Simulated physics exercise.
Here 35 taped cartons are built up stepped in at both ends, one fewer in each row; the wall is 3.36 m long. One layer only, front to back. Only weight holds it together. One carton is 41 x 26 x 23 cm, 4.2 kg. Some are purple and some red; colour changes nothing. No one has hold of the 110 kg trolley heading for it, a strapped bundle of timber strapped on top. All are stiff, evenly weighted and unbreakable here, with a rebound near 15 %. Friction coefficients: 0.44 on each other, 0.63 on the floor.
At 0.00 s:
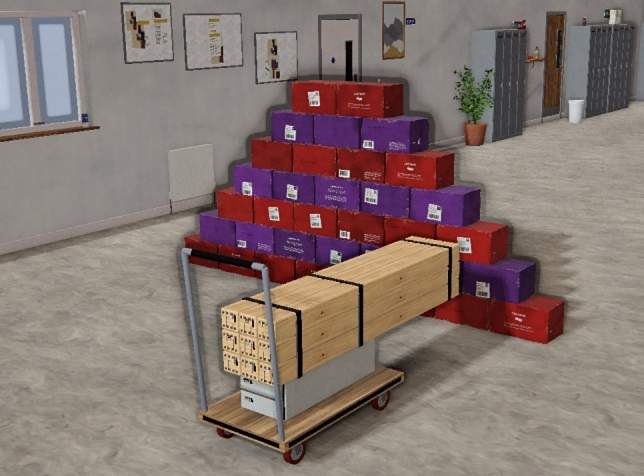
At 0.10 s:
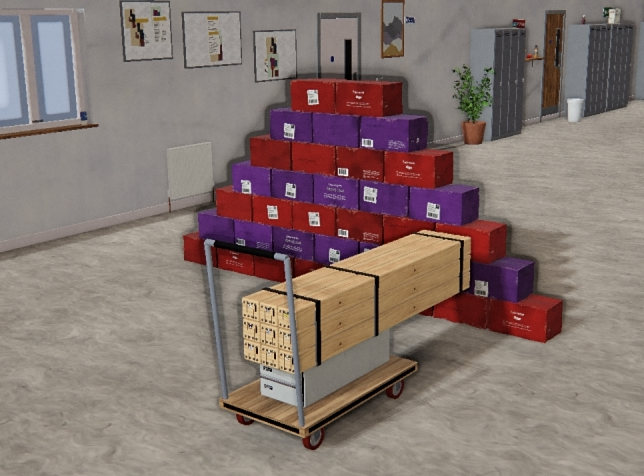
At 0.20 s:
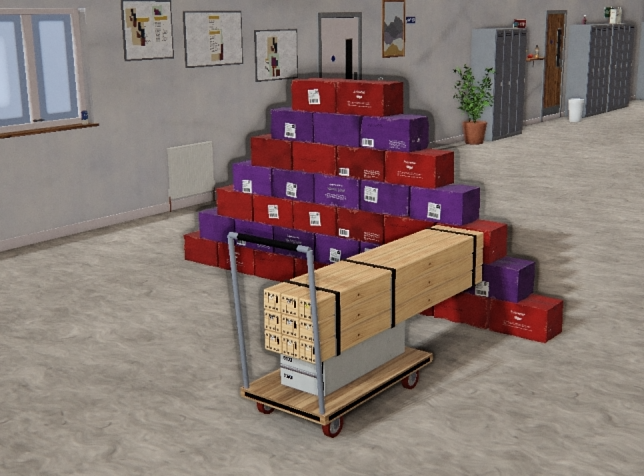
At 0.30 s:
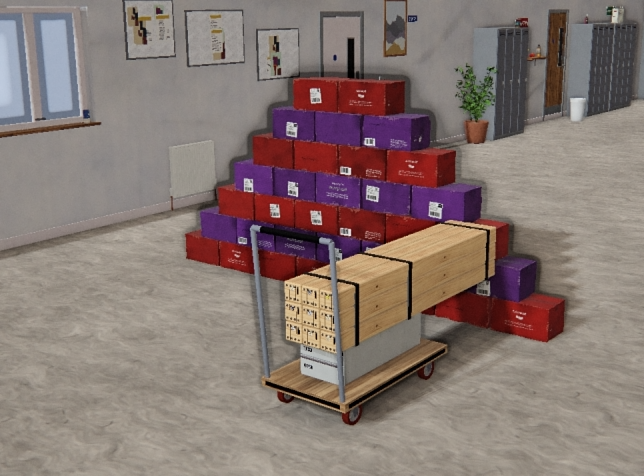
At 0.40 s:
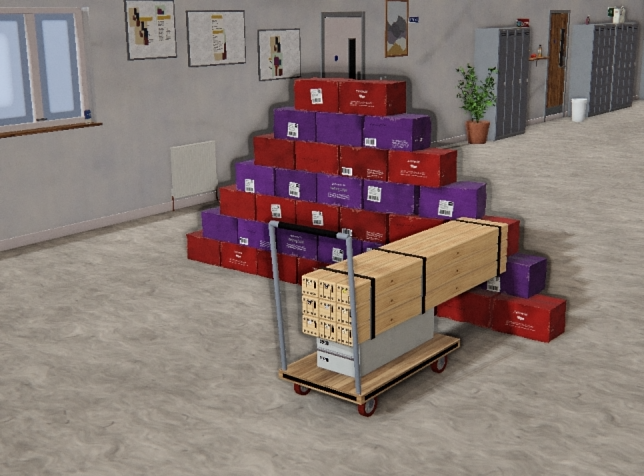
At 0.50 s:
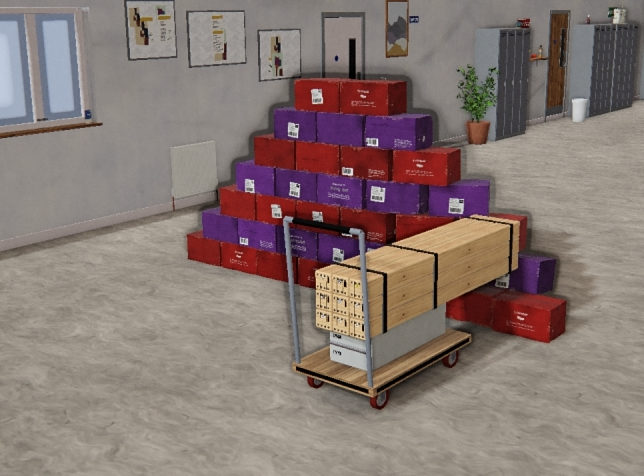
Locker-lined room, an unattended trolley of long timber rolling rightward into a stepped wall of red and purple cartons, shifting several slightly.
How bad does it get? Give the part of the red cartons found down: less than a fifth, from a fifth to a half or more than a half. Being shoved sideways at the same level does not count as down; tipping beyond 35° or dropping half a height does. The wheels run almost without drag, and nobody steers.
From a fifth to a half of them.
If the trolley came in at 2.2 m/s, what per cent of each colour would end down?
In that case red 30, purple 40 per cent.
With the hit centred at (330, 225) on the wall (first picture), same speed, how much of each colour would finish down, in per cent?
In that case red 50, purple 70 per cent.
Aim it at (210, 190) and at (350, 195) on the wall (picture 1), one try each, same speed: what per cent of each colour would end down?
Red 0 then 40, purple 0 then 40 per cent.
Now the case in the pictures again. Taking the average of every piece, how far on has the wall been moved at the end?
About 35 cm.
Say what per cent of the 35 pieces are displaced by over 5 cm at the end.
40 per cent.
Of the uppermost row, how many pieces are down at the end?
2 of them.
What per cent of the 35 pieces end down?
Roughly 35 per cent of them.
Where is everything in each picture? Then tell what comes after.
In the first frame (each place is the centre of the face we see best), load (455, 262) 48 cm short of the wall; top red carton (359, 101); top purple carton (336, 132); all as stacked.
Load (467, 255) 33 cm short of the wall; top red carton (358, 100), in the second frame.
Load (479, 249) 17 cm short of the wall; top red carton (359, 99), in the third frame.
Load (492, 243) 20 mm short of the wall; top red carton (361, 98), in the fourth frame.
Load (504, 240) 11 cm into the wall's line; top red carton (362, 99); 5 have shifted, in the fifth frame.
Load (516, 237) 22 cm into the wall's line; top red carton (363, 99); top purple carton (339, 129); steepest lean 9°, the carton at (510, 273); 8 have shifted, in the sixth frame.
By 1.22 s, load 89 cm past the wall's line, still rolling; 1 of the 20 red cartons down (2 of 35 in all colours); top red carton tilted 20°; top purple carton tilted 20°.
By 1.84 s, load 95 cm past the wall's line, still rolling; 6 of the 20 red cartons down (12 of 35 in all colours); top red carton tilted 69°, 1.01 m lower; top purple carton tilted 69°, 62 cm lower.
When it is over (3.3 s), load 94 cm past the wall's line, stopped; 6 of the 20 red cartons down (12 of 35 in all colours); top red carton upside down; top purple carton upside down. That is 30 per cent. In pixels of the last frame, middles, top red carton near (368, 198), top purple carton near (351, 238).
